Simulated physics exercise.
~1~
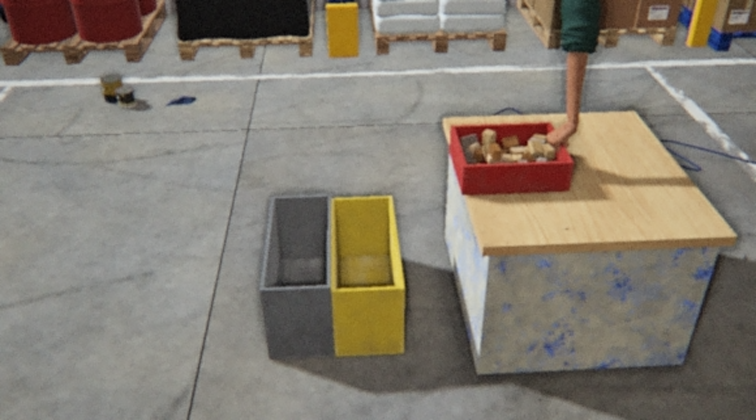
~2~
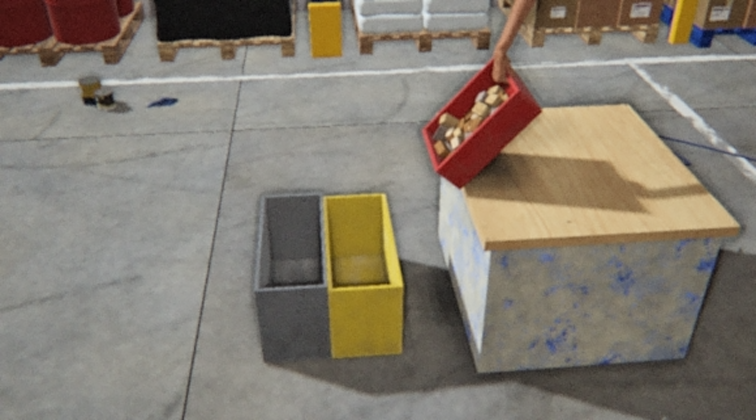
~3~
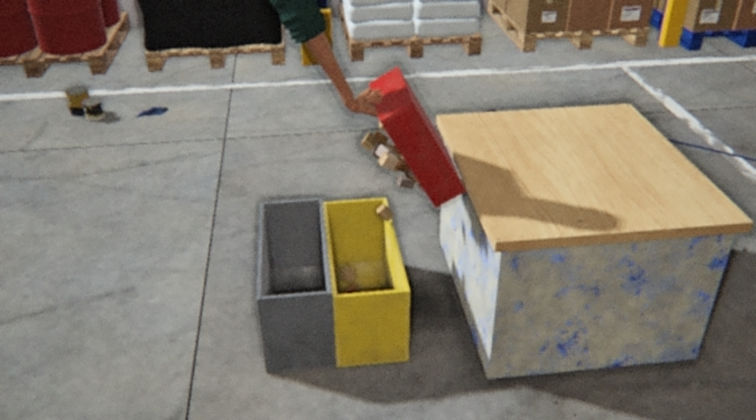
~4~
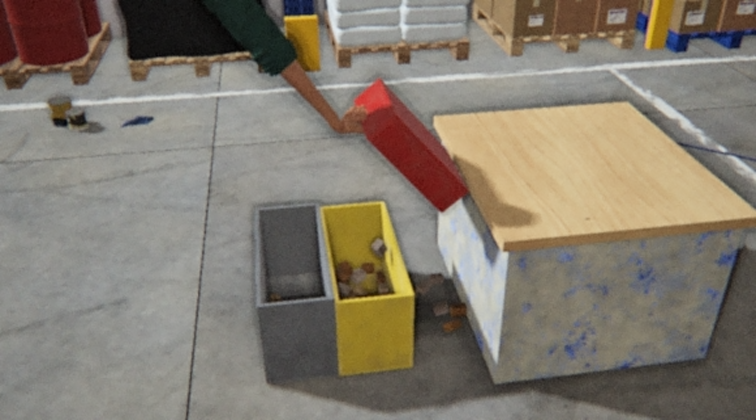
The footage shows a hand lifting a red crate of wooden blocks from a bench and tipping it leftward over the edge until the blocks tumble out, most landing in the yellow tote beside a grey box, with some falling to the ground near the bench.
